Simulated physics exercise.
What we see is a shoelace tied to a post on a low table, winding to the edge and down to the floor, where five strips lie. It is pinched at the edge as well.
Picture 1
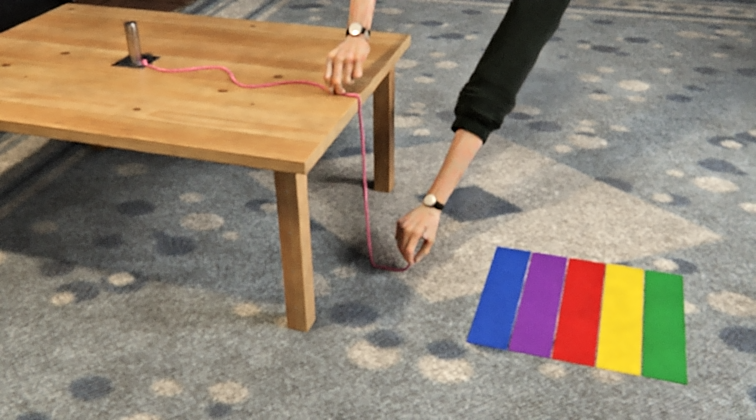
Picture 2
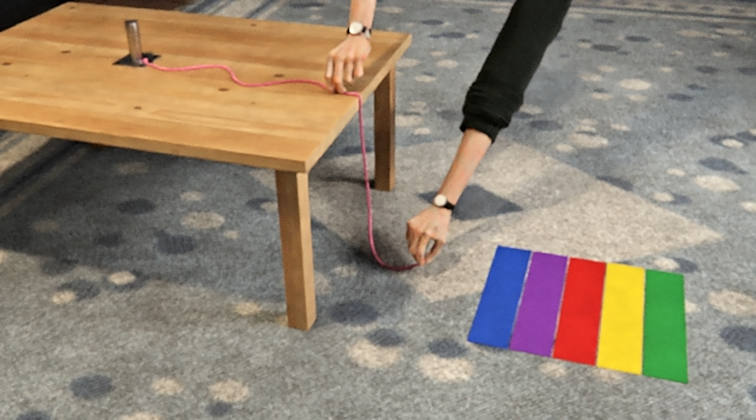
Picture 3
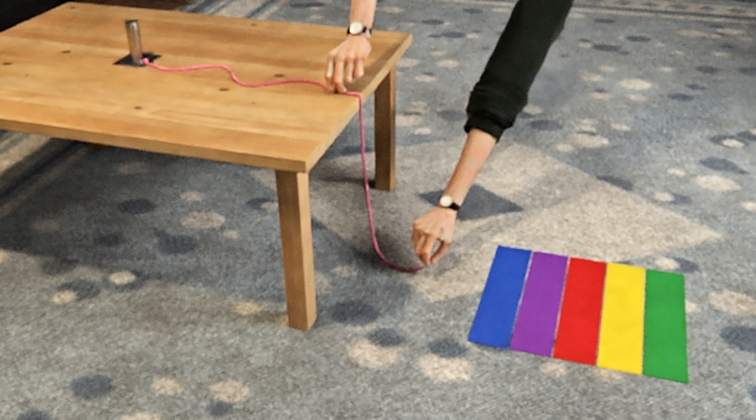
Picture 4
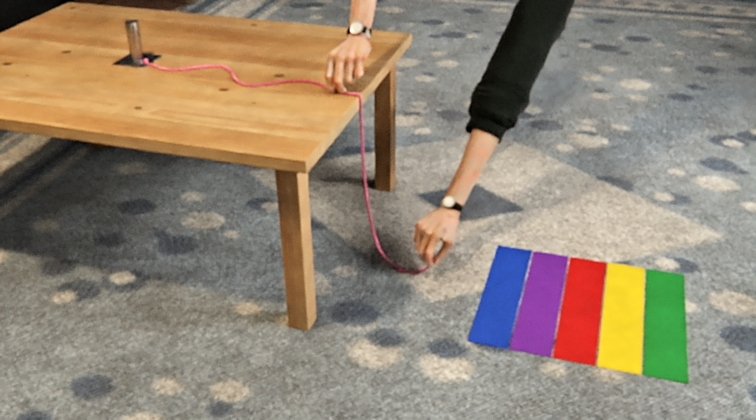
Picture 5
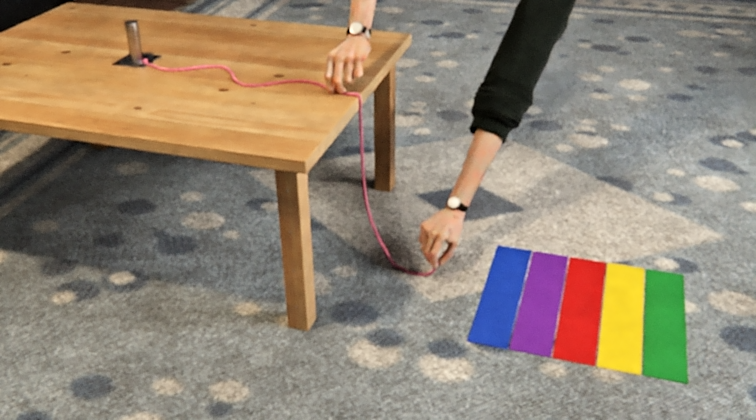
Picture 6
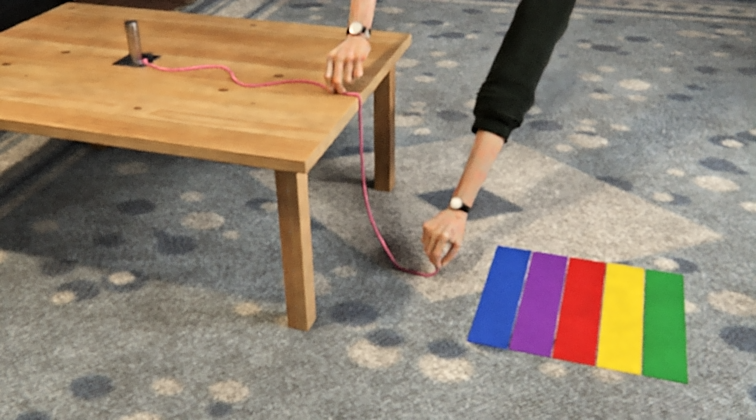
A hand near the floor draws a pink cord's end slightly right beside a wooden table.
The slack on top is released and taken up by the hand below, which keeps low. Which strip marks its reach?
It gets as far as the red strip.
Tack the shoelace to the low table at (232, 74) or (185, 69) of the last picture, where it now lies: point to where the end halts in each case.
Try by try, around (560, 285) and (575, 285).
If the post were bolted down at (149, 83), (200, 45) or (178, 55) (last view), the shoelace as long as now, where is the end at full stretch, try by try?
About (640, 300), (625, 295) and (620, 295).
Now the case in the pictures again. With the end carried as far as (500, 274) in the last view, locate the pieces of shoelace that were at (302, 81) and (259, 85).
They go to (326, 91) and to (289, 84).
Soon after, end near (500, 274); over blue.
Then, end near (553, 283); over purple.
At full stretch, end near (584, 289); over red. The red one.
